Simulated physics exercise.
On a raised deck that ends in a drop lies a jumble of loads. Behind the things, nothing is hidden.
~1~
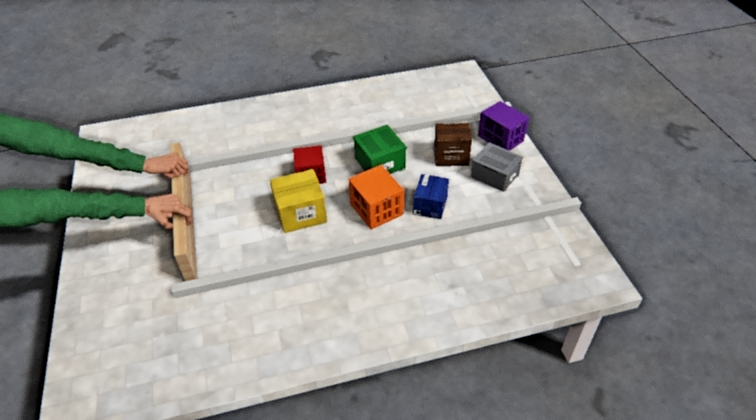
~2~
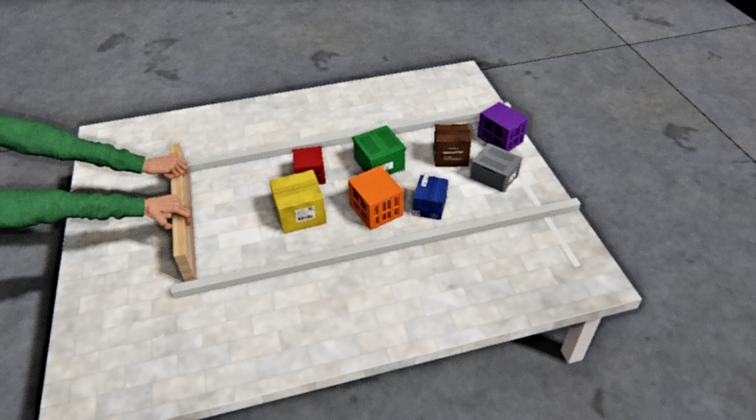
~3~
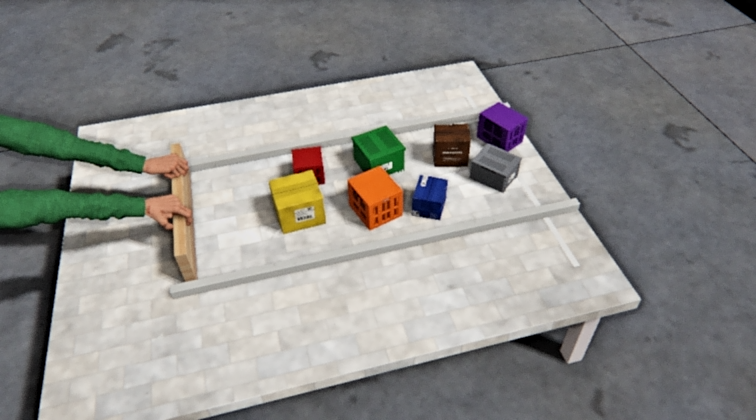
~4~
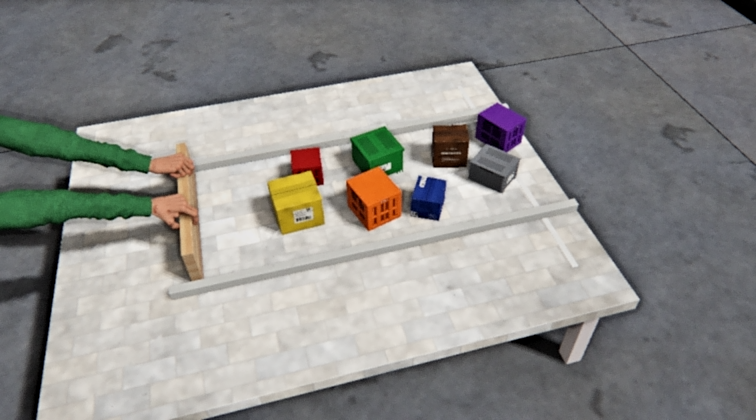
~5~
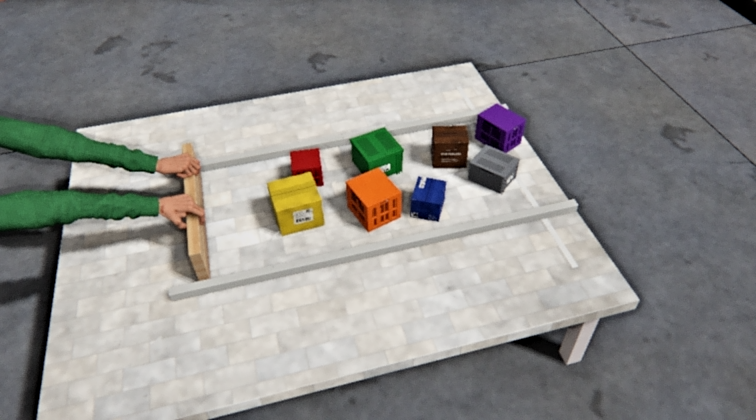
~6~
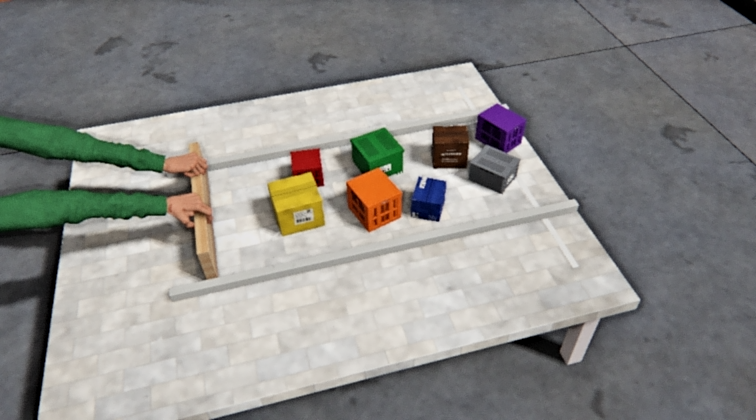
Two green-sleeved arms reach in from the left, hands gripping an upright wooden plank on a pale, brick-patterned table above a grey floor, seen from a raised, angled view. Between two light rails sit red, yellow, green, orange, blue and brown boxes or crates, with grey and purple ones farthest right. The hands, still at first, slide the plank slightly rightward, leaving a gap before the unmoving boxes, while the view barely shifts.
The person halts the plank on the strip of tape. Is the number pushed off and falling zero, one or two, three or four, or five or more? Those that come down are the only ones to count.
The ones that plunge will number five or more.
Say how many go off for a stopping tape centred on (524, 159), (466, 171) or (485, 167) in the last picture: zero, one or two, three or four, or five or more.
Taking them in turn, more than four; either three or four; 3 or 4.
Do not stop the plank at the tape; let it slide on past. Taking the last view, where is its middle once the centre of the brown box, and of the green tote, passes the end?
Around (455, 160), then around (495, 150).
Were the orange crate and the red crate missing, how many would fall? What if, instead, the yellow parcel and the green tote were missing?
Going first to second: 3 and 4.
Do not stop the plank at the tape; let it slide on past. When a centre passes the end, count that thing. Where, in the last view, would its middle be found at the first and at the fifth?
Roughly (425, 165) and then roughly (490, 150).
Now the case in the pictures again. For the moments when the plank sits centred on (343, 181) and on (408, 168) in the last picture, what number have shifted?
That gives 5 for the first and 8 for the second.
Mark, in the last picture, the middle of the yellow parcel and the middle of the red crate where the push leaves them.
Final spots - yellow parcel (535, 155), red crate (508, 129).
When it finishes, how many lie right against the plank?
My count gives 2.
A little later, none off yet; purple crate at rest near (500, 129); grey tote at rest near (494, 170); brown box at rest near (450, 147).
Next, none off yet; purple crate shifted a little near (510, 126); grey tote shifted a little near (500, 166); brown box shifted about its own width near (486, 139).
When it is over, the number that fall off is five or more; down, orange crate, green tote, blue parcel, brown box, grey tote and purple crate.
